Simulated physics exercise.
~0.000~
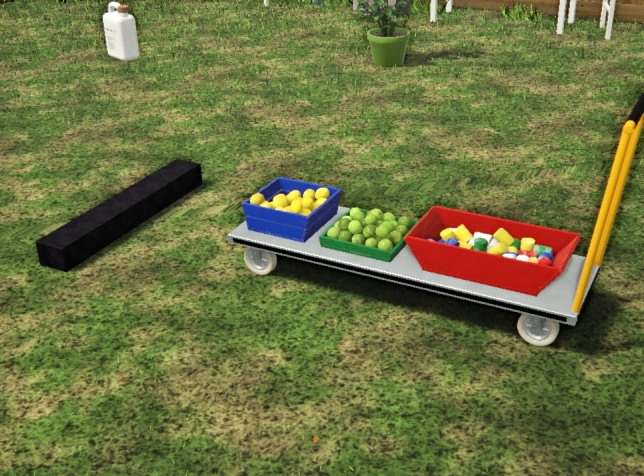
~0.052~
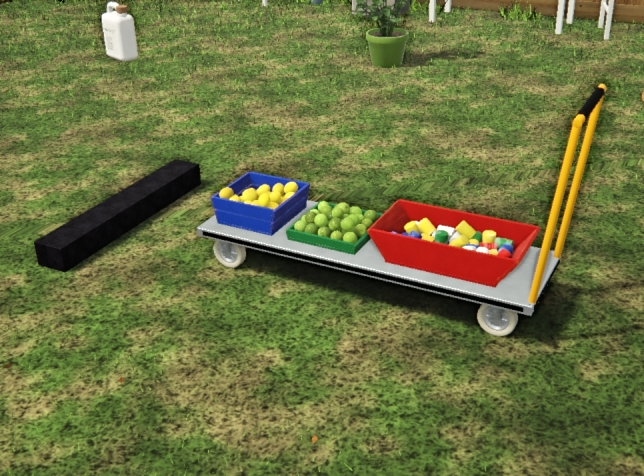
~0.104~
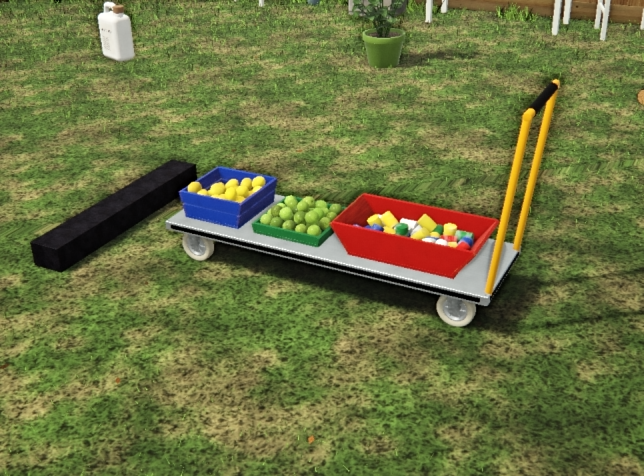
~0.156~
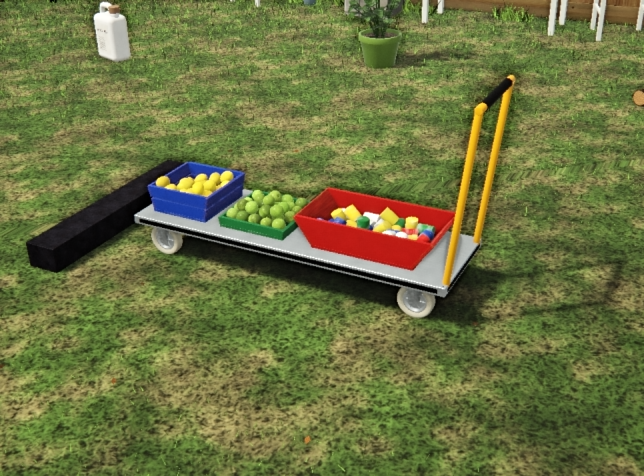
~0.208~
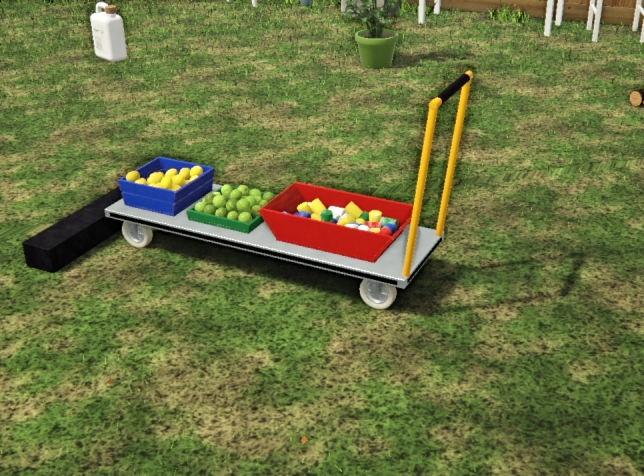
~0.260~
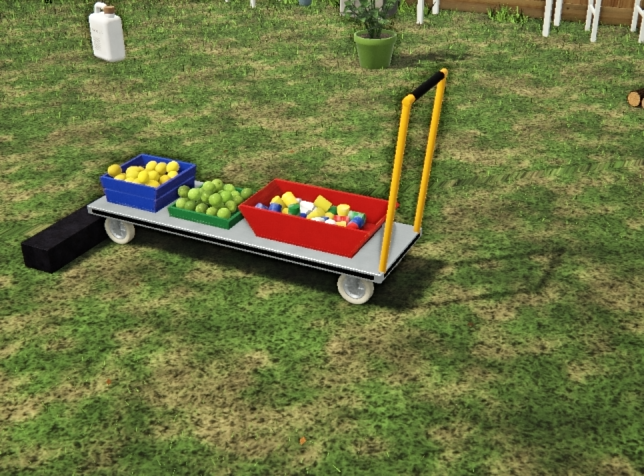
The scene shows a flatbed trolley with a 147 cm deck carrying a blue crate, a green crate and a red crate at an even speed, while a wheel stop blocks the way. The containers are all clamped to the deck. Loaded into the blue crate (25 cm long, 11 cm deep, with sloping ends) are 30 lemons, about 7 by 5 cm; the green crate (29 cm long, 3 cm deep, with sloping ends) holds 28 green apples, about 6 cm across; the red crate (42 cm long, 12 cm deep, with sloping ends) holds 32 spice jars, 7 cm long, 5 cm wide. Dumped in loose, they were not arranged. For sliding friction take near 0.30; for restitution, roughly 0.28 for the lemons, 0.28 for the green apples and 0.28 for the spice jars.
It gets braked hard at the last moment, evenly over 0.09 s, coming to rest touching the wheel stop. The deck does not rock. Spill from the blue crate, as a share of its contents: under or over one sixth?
Under one sixth.
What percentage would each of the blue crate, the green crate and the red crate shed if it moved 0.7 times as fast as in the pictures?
Blue crate 0, green crate 10, red crate 10 per cent.
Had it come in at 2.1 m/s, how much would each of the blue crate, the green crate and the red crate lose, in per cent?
Then the blue crate sheds 0 per cent of its load, the green crate 20 per cent, and the red crate 10 per cent.
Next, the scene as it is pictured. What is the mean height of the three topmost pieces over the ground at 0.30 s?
Their middles sit some 34 cm up.
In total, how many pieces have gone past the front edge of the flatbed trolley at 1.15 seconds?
Close to 1.
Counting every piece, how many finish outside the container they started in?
Pieces: Around 16.
After 0.30 s, blue crate 30 in, 0 out, green crate 27 in, 1 out and red crate 32 in, 0 out.
After 0.42 s, blue crate 29 in, 1 out, green crate 21 in, 7 out and red crate 31 in, 1 out.
After 0.65 s, blue crate 28 in, 2 out, green crate 20 in, 8 out and red crate 26 in, 6 out.
Final count (at 1.15 s), blue crate 28 in, 2 out, green crate 20 in, 8 out and red crate 26 in, 6 out. Asked share, 2 of 30, 7 per cent.
